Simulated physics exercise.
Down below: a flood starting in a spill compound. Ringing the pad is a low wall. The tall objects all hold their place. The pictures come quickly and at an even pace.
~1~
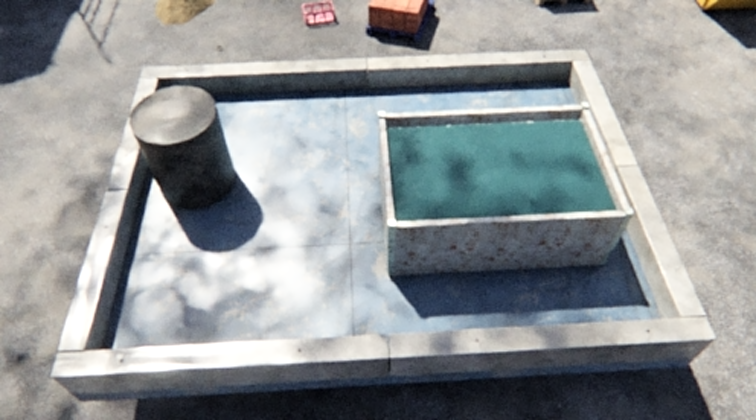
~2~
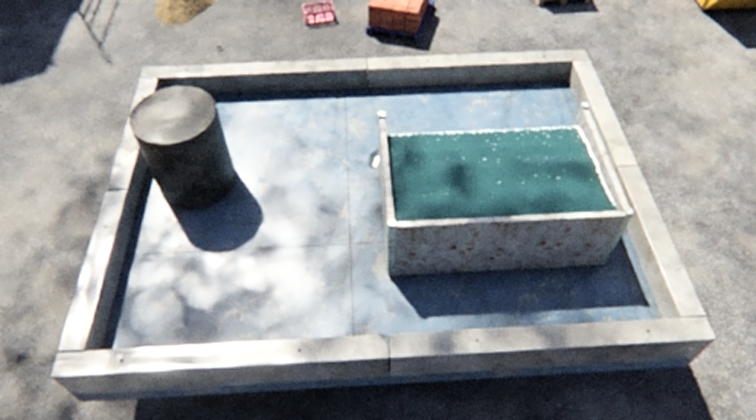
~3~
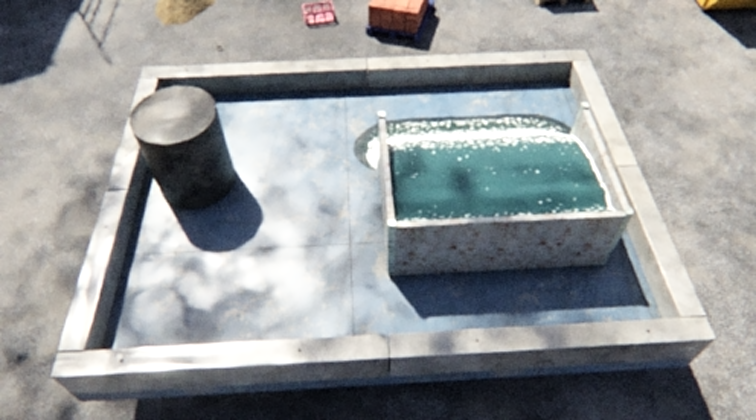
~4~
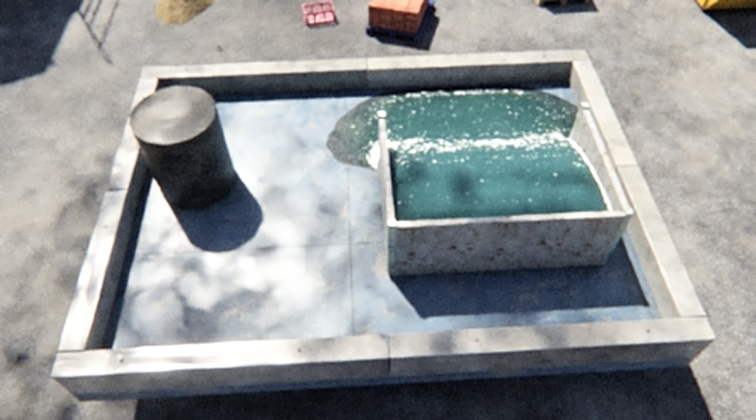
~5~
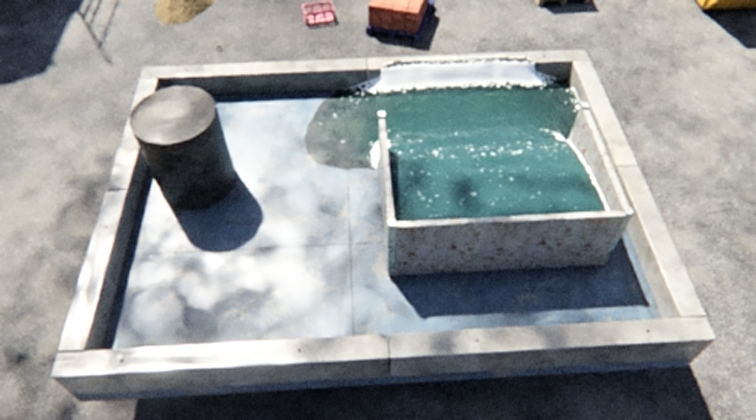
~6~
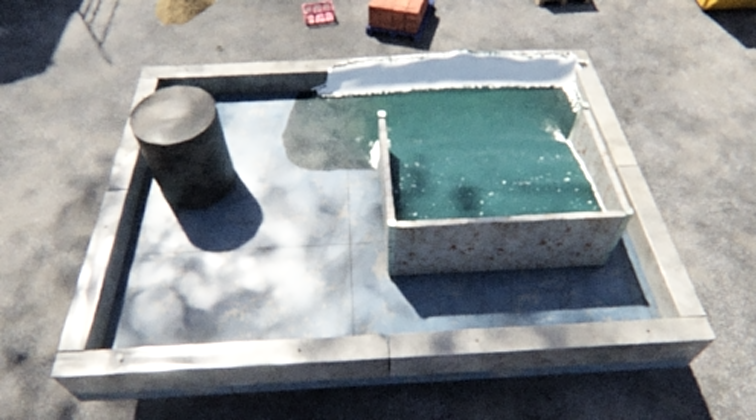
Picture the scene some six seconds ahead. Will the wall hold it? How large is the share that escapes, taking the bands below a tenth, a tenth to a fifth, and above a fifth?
The share that escapes is a tenth to a fifth.
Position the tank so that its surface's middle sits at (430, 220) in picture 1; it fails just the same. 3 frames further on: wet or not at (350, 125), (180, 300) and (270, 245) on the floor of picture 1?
Note: Point 1 waterlogged; point 2 untouched; point 3 untouched.
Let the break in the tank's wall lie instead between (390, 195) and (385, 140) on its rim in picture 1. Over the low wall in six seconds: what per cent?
Roughly 2 %.
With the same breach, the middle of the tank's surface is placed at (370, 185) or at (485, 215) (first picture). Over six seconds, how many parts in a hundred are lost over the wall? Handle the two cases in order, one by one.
In turn: Around 10 and 10 per cent.
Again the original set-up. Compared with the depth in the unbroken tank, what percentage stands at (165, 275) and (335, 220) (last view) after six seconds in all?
Taking them in turn: 18 in a hundred, then 10 in a hundred.
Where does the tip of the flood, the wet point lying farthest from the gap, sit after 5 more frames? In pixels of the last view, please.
Somewhere about (166, 99).
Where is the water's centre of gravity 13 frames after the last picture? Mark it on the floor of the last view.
I'd put it at around (424, 145).
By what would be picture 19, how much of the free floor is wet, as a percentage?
Roughly 60 percent, I reckon.
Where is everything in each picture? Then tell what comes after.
Still water in the open tank at (495, 166), in the first picture.
The front is at (374, 165), out from the gap on the open tank's far side, in the second picture.
The front is at (363, 141), out from the gap on the open tank's far side, in the third picture.
The front is at (344, 125), out from the gap on the open tank's far side, in the fourth picture.
Water pours out on the open tank's far side and has run to (325, 110), in the fifth picture.
Water pours out on the open tank's far side and has run to (307, 93), in the sixth picture.
A moment on, water covers 30 % of the floor; the low wall has let 1 % over.
Next, water covers 35 % of the floor; the low wall has let 7 % over.
Then, water covers 50 % of the floor; the low wall has let 14 % over.
Later, water covers 75 % of the floor; the low wall has let 15 % over.
In the end, water covers 80 % of the floor; the low wall has let 15 % over.
